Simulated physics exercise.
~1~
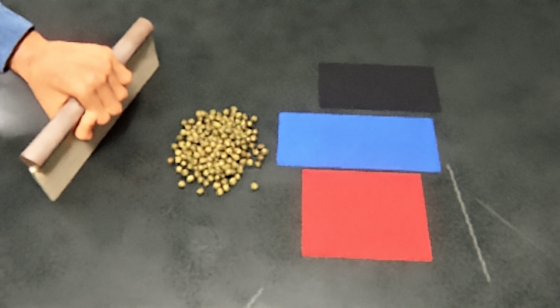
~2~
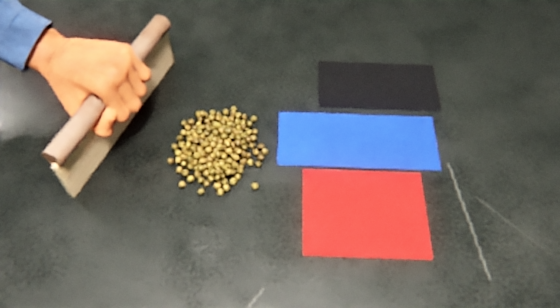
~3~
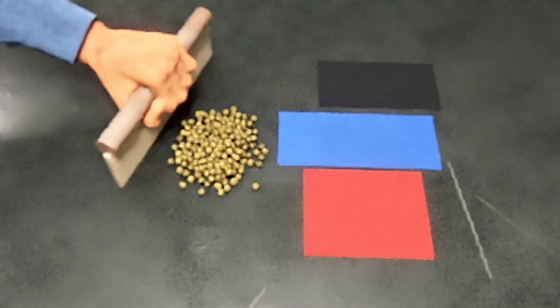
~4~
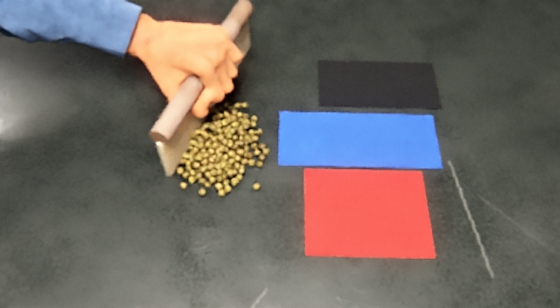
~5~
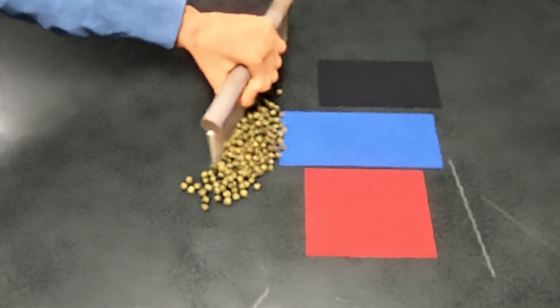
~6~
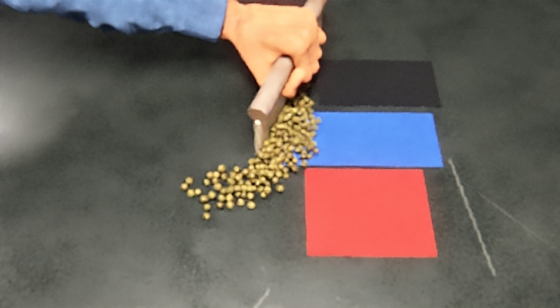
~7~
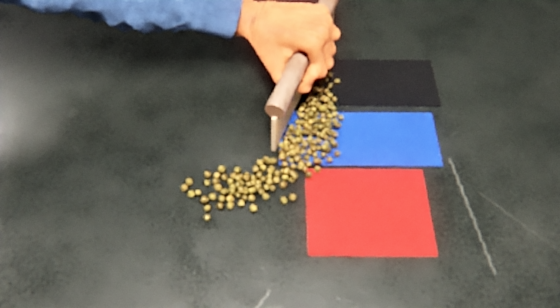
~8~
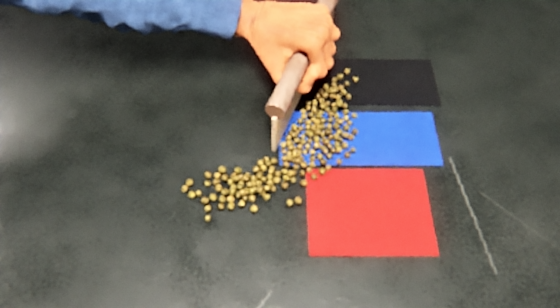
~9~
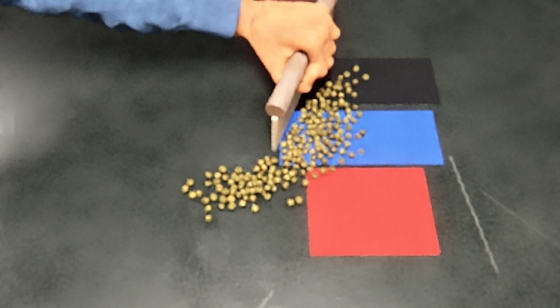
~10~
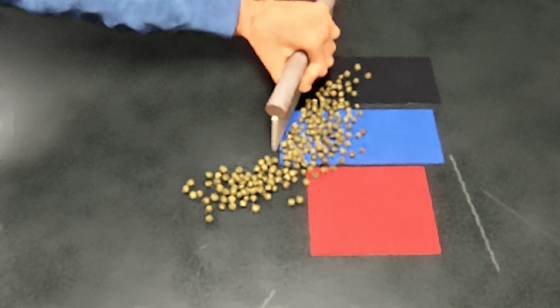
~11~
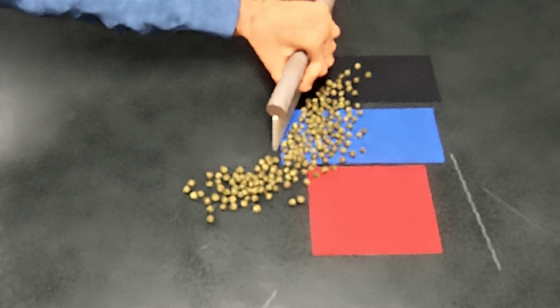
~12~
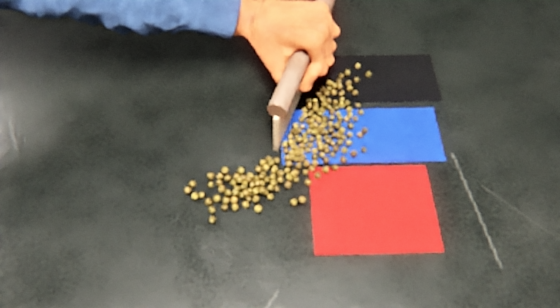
We see a hand push a scraper rightwards into a pile of small golden pieces, spreading some onto the blue and black mats before the scraper stops. The pieces settle in a slanting trail, many on blue, a few on black, many on the bare surface and none on red.
